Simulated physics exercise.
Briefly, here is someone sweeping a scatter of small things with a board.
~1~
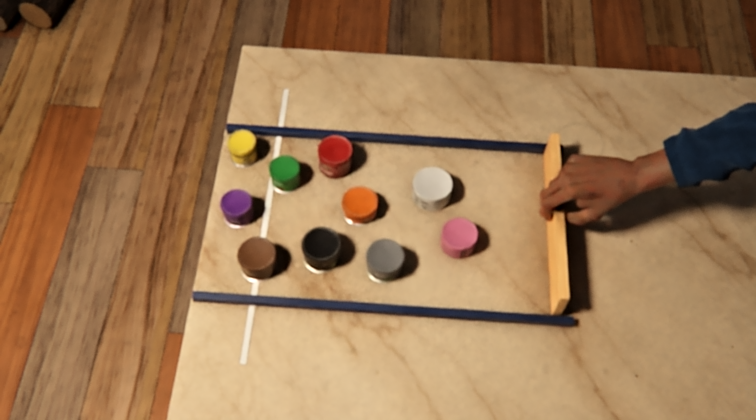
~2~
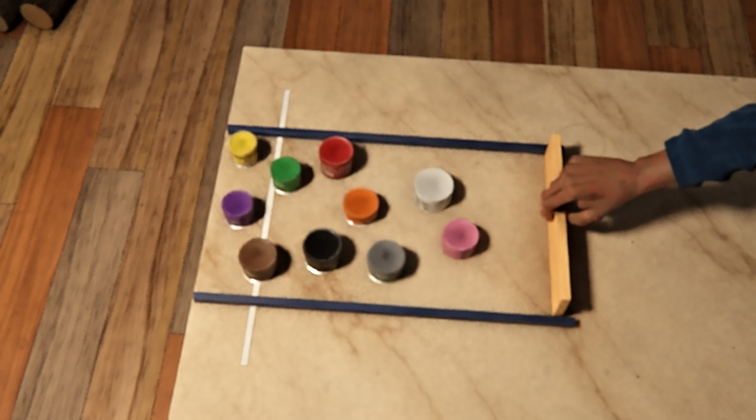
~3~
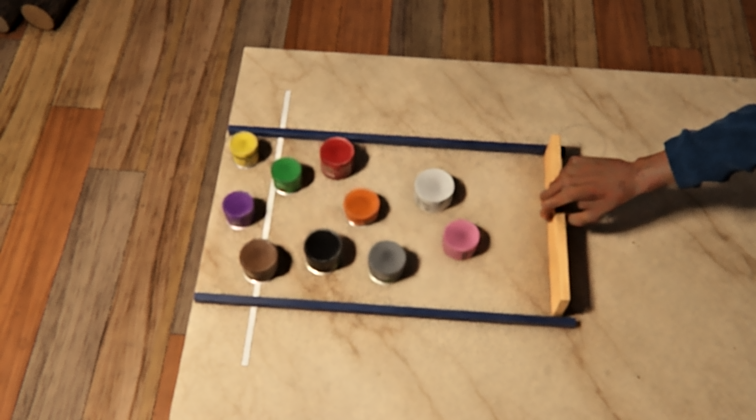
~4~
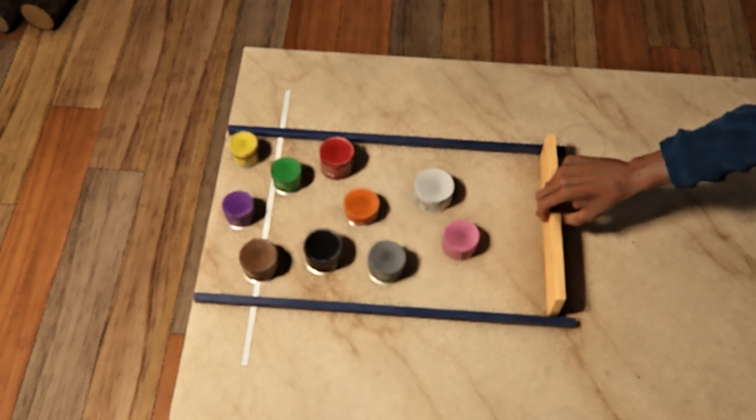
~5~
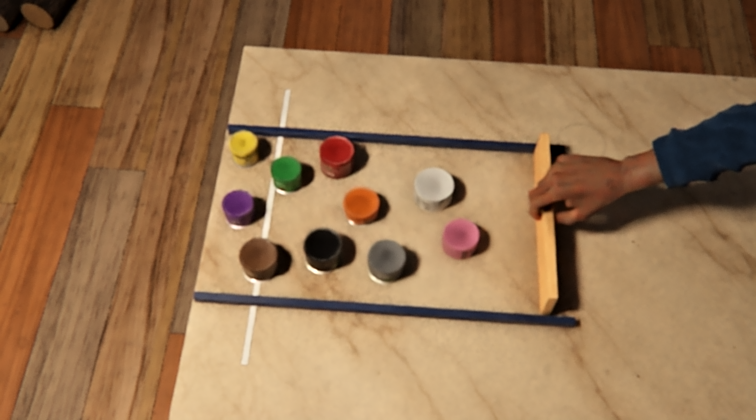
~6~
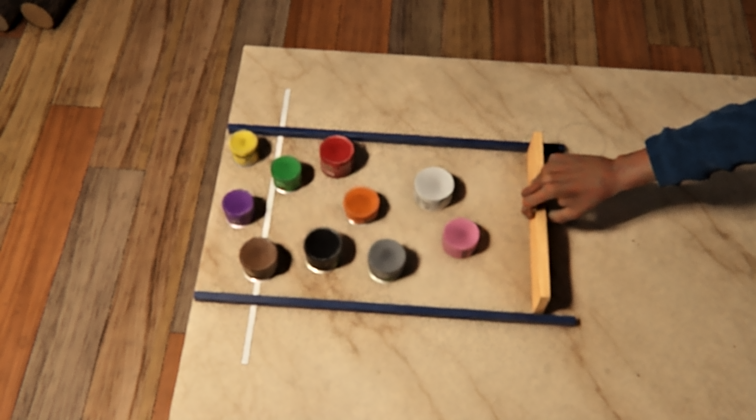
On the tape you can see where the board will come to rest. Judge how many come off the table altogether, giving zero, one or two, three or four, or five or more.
My judgement: One or two.
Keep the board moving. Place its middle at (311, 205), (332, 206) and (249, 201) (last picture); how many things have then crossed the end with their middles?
0; 0; 6.
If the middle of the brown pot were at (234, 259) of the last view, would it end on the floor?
From that start, the object then is safe.
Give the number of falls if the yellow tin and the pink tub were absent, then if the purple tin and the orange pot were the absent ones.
I'd say 0 the first time and 0 the second time.
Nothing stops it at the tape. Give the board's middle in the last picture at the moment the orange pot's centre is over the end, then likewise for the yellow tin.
The orange pot puts it at (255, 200), the yellow tin at (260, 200).
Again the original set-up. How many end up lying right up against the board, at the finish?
At rest, 4 are in contact.
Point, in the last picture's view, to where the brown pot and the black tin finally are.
The brown pot stops around (207, 272); the black tin around (213, 234).
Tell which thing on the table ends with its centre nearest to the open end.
Foremost: The green tin.
Early on, none off yet; yellow tin at rest near (245, 149); purple tin at rest near (239, 209); brown pot at rest near (260, 260).
A while later, none off yet; yellow tin at rest near (245, 149); purple tin at rest near (239, 209); brown pot travelled a little near (241, 268).
Finally, the number that fall off is one or two; lost, purple tin.
